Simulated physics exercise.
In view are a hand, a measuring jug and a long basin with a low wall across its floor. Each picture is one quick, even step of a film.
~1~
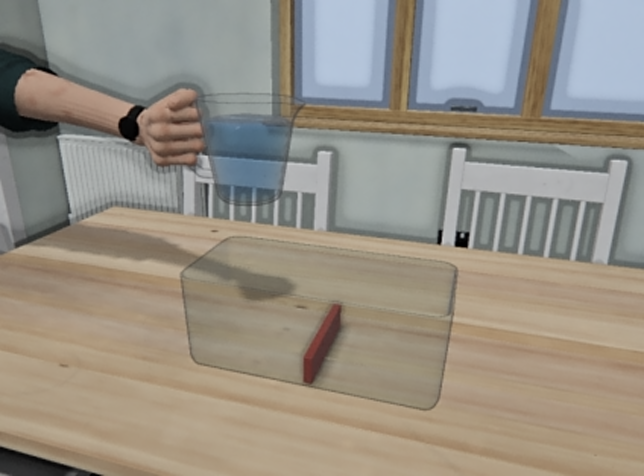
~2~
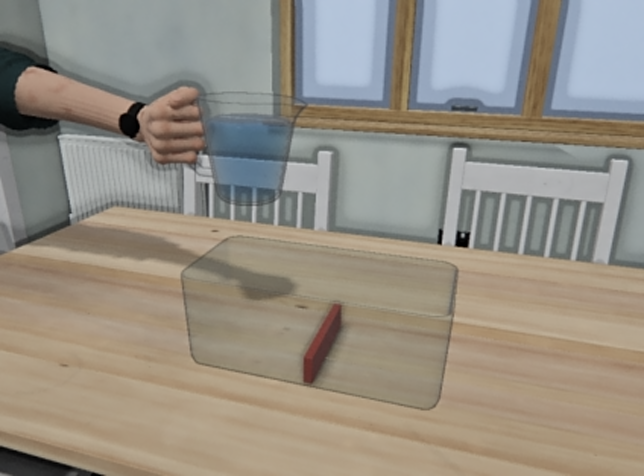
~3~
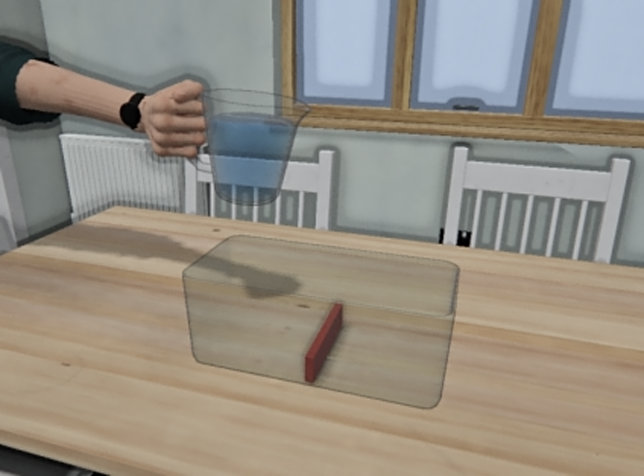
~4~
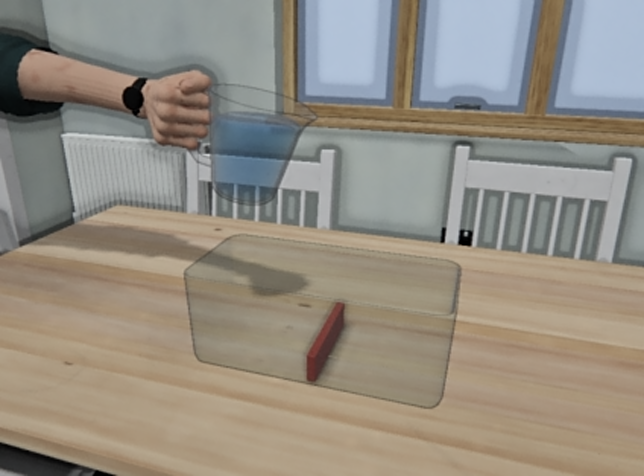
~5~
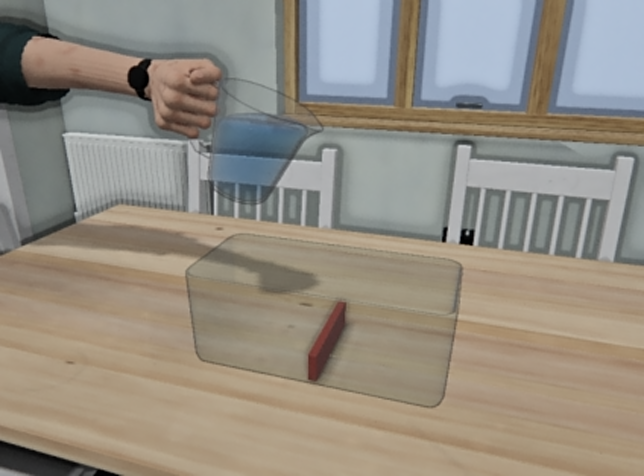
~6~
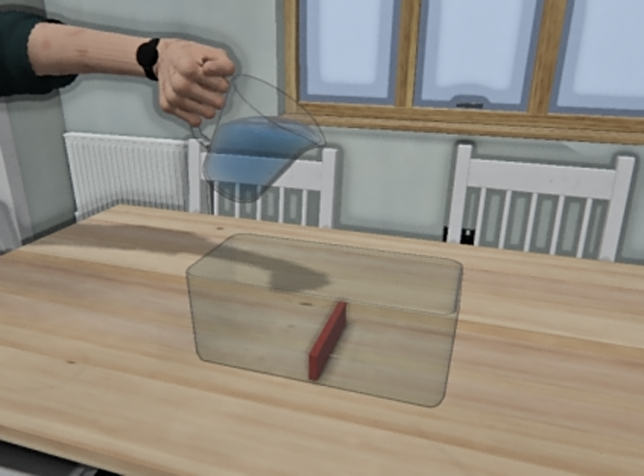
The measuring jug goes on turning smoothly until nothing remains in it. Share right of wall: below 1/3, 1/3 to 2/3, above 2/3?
Larger than two thirds.
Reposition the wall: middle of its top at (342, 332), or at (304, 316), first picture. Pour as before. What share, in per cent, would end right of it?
Try one about 50 %, try two about 95 %.
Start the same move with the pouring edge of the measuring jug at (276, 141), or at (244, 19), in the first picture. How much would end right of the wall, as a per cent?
In turn 25 and 20 in a hundred.
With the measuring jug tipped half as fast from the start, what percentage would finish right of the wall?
Close to 90 out of every hundred.
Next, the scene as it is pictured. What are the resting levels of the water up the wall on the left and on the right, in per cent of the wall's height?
The left comes to 10 % and the right to 70 %.
A moment on, the measuring jug is tipped on its side and 49 per cent is still to pour, 0 is left of the wall and 21 right of it.
Next, the measuring jug is tipped right over and 6 per cent is still to pour, 8 is left of the wall and 74 right of it.
Then the measuring jug is tipped right over and 0 per cent is still to pour, 9 is left of the wall and 89 right of it.
Later the measuring jug is tipped right over and 0 per cent is still to pour, 9 is left of the wall and 88 right of it.
In the end 10 per cent lies left of the wall, 88 right of it and 2 outside.
